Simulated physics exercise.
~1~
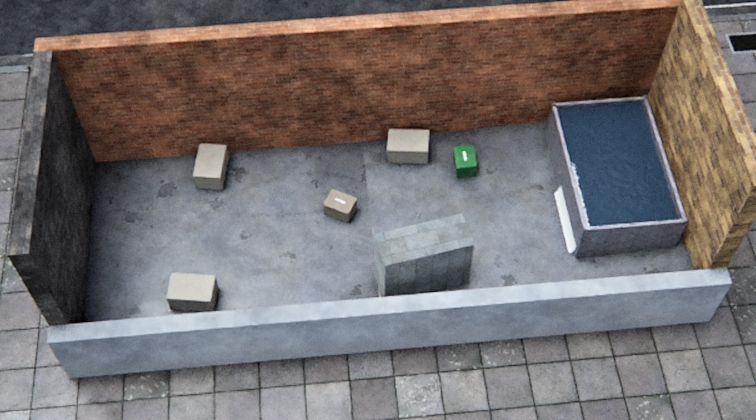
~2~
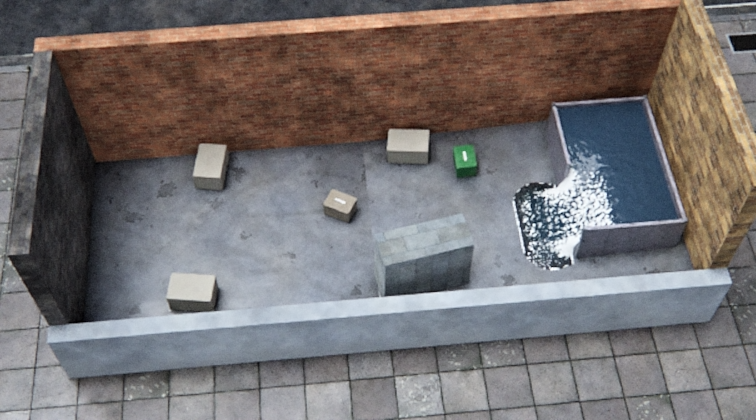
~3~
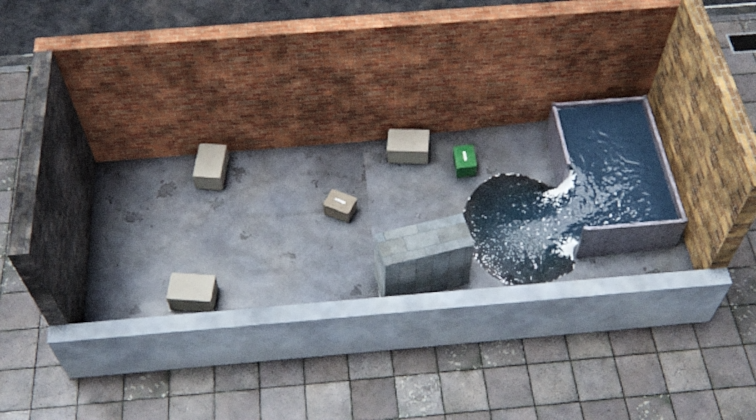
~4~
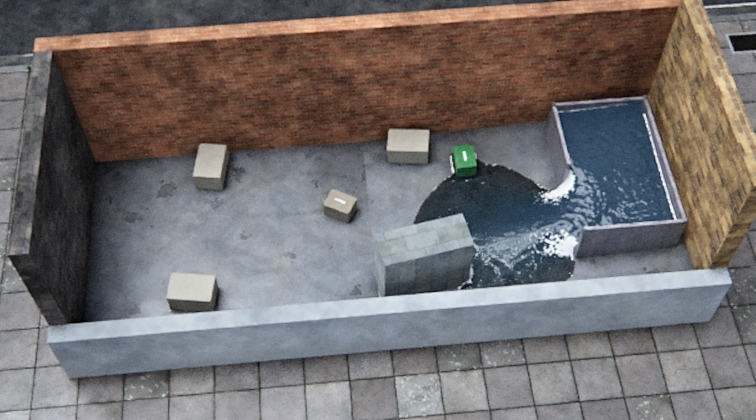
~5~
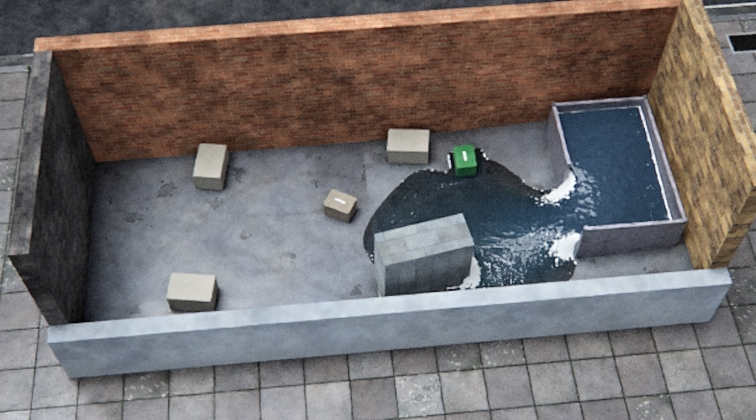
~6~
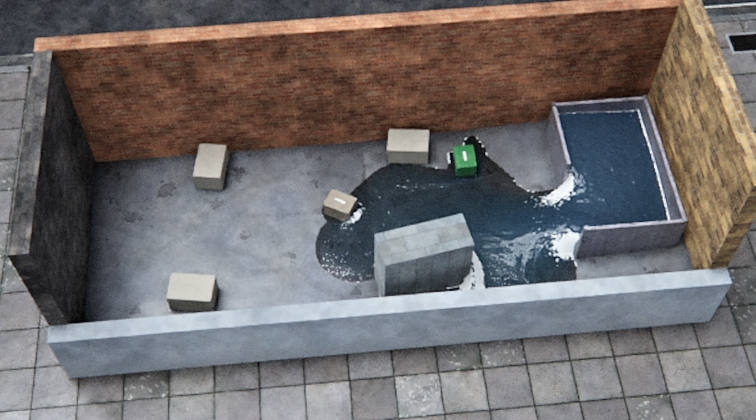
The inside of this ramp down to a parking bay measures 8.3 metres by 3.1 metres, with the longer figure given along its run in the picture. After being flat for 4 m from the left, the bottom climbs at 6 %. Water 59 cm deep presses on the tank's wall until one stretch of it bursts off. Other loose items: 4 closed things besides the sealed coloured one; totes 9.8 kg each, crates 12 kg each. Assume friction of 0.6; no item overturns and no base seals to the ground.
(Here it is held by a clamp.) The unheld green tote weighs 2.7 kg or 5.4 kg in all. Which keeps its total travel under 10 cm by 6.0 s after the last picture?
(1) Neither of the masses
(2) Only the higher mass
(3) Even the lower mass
The answer is 2.
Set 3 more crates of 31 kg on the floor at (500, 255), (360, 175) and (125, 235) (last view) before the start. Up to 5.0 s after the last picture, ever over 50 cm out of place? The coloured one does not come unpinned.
Well, in turn it's beyond that, then beyond that, and finally beyond that.
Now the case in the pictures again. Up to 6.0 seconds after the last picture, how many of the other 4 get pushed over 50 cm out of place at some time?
I make it 3.
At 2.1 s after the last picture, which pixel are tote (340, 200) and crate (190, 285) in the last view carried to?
Estimated pixels: (183, 189) and (119, 295).
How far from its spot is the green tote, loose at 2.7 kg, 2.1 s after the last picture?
Around 40 centimetres out of place.
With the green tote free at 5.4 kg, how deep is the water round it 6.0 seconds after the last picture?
Something like 0 centimetres.
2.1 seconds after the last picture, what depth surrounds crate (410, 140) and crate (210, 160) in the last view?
Some 2 cm at the first, some 6 cm at the second.
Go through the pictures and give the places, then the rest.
The first picture shows the green tote at (466, 156) rests on the ground; water covers 2.7 m2; 0 of 5 have shifted.
The second picture shows the green tote at (466, 156), on the bottom; water covers 3.5 m2; 0 of 5 have shifted.
The third picture shows the green tote at (466, 156) rests on the ground; 4.9 m2 under water; 0 of 5 have shifted.
The fourth picture shows the green tote at (466, 156), on the bottom; water covers 6.3 m2; 0 of 5 have shifted.
The fifth picture shows the green tote at (466, 156), on the bottom; 7.6 m2 under water; 0 of 5 have shifted.
The sixth picture shows the green tote at (466, 156) rests on the ground; water covers 8.9 m2; 0 of 5 have shifted.
Then, 0.4 s after the last picture the green tote would be 29 cm from its start with 2.7 kg and 0 cm from its start with 5.4 kg; 1 cm of water round it then.
Then, 2.1 s after the last picture the green tote would be 37 cm from its start with 2.7 kg and 0 cm from its start with 5.4 kg; 1 cm of water round it then.
Then, 3.9 s after the last picture the green tote would be 39 cm from its start with 2.7 kg and 0 cm from its start with 5.4 kg; 0 cm of water round it then.
Then, 6.0 s after the last picture the green tote would be 37 cm from its start with 2.7 kg and 0 cm from its start with 5.4 kg; 0 cm of water round it then.
